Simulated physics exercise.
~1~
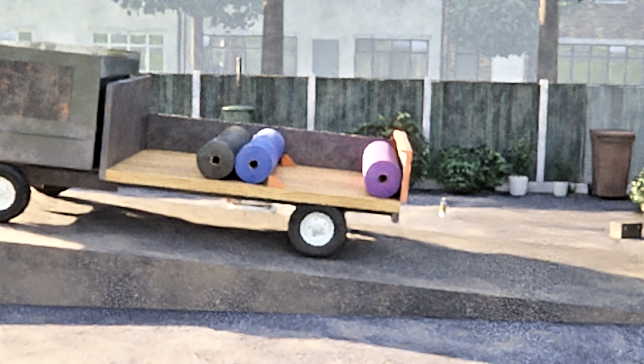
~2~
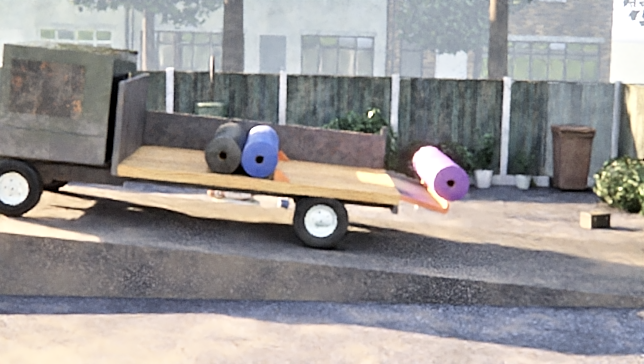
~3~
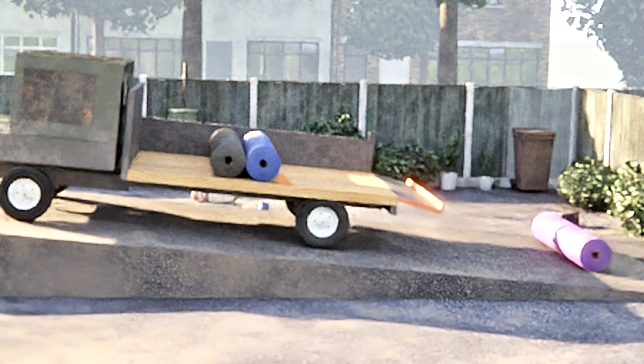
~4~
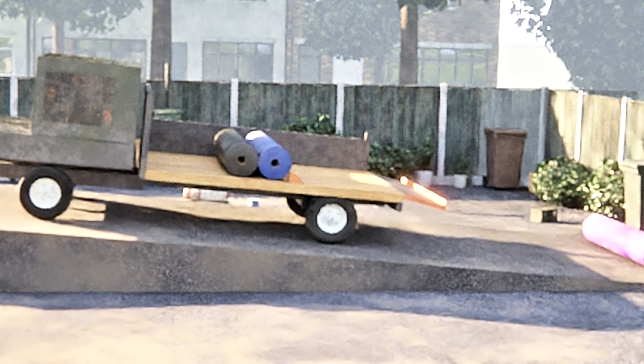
The clip opens on a pick-up standing on sloping ground, its tail end low, with dark, blue and purple rolls lying on its wooden bed. The purple one rests near the raised tailgate at the right, while the other two sit together farther up by an orange chock. The gate swings down, and the purple roll travels right onto it. It drops off the edge to the ground and keeps moving right, away from the truck. At the end it lies partly out of view at the right, while the dark and blue rolls remain on the bed above the lowered gate.
